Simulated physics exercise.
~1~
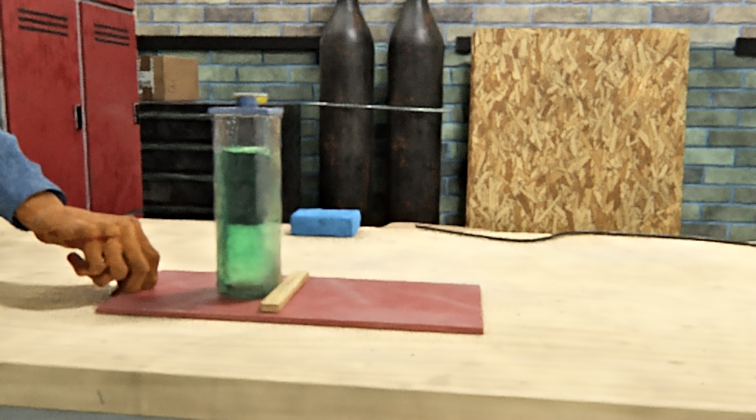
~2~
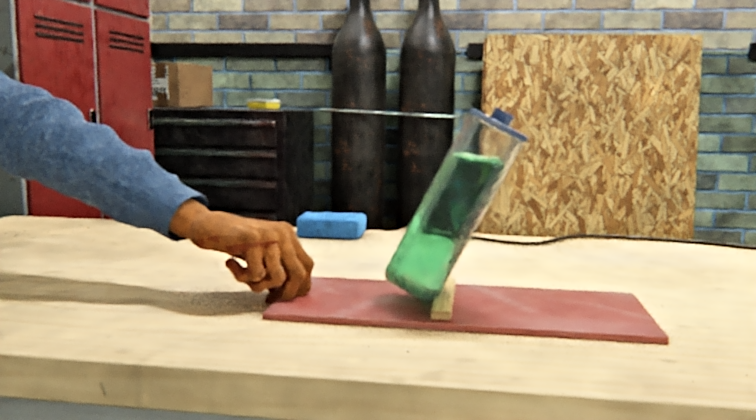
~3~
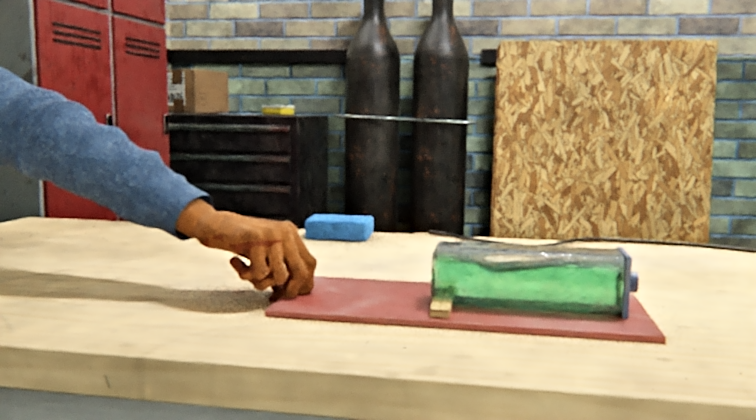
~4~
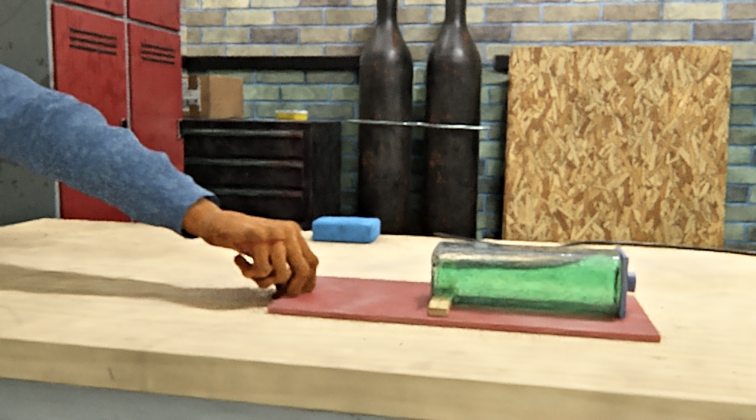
A square bottle of green liquid riding a red board pushed right by a hand, tipping over a batten and ending on its side.
